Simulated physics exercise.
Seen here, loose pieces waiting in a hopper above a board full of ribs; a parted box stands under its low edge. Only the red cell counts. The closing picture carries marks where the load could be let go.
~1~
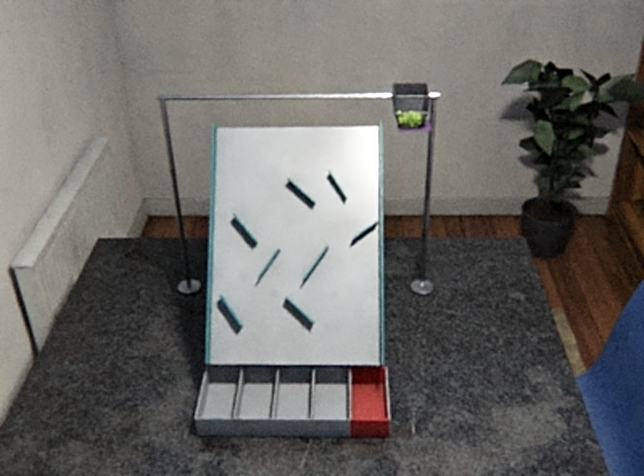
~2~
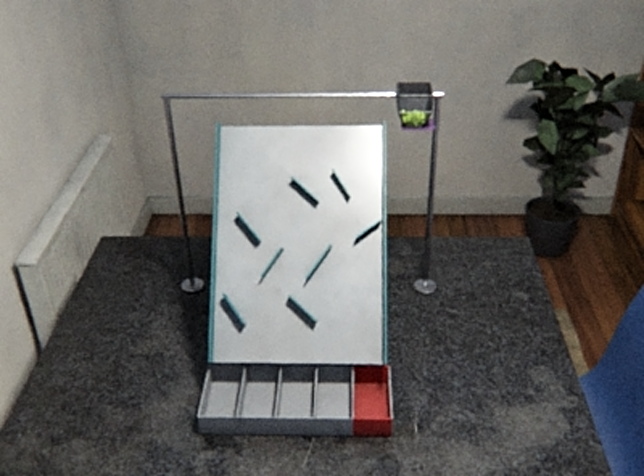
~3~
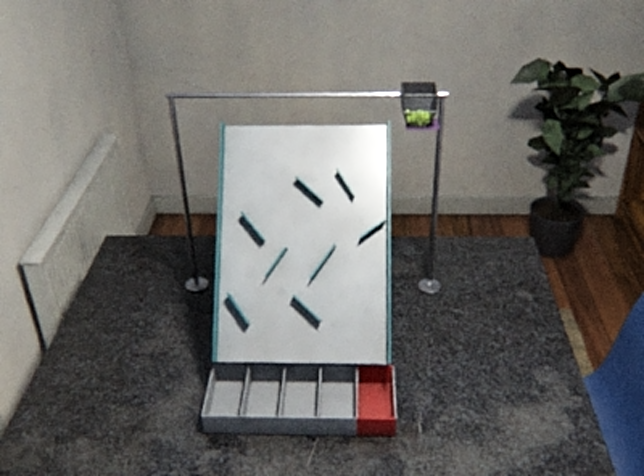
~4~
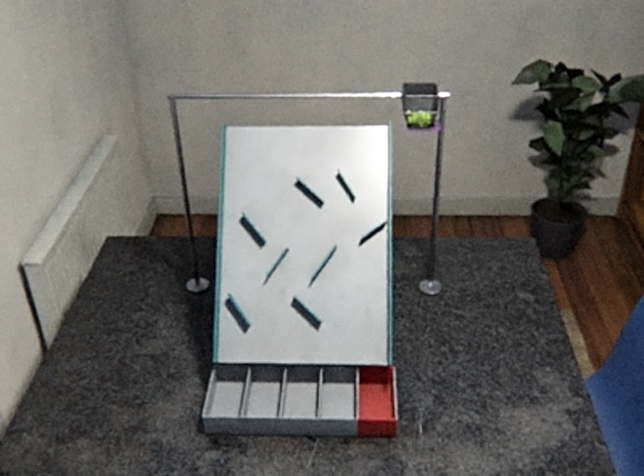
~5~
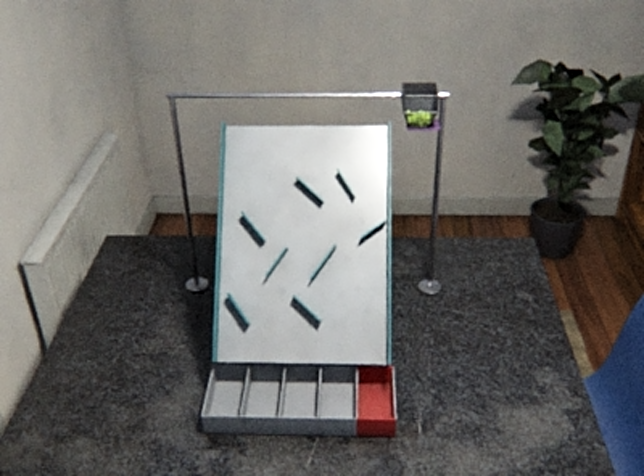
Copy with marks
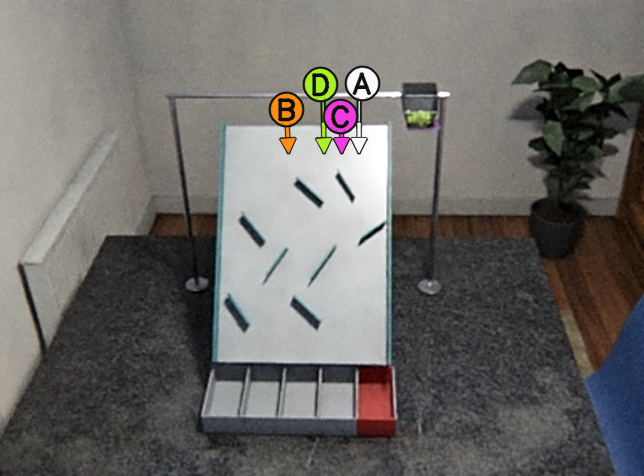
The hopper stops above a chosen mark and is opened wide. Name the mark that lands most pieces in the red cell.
D beats the others.
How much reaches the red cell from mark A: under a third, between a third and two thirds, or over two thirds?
It is under a third.
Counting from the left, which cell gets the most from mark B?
It is the second one.
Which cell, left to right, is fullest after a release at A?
The fourth from the left.
On the marked copy, mark A meets the board at (358, 147); mark B meets the board at (288, 147); mark C meets the board at (341, 147); mark D meets the board at (324, 147).
With A, about a tenth in the red cell, the larger part in other cells, just a few outside the box.
With B, roughly a quarter in the red cell, the larger part in other cells.
With C, about a tenth in the red cell, the larger part in other cells.
With D, roughly two thirds in the red cell, roughly a quarter in other cells, about a tenth outside the box.
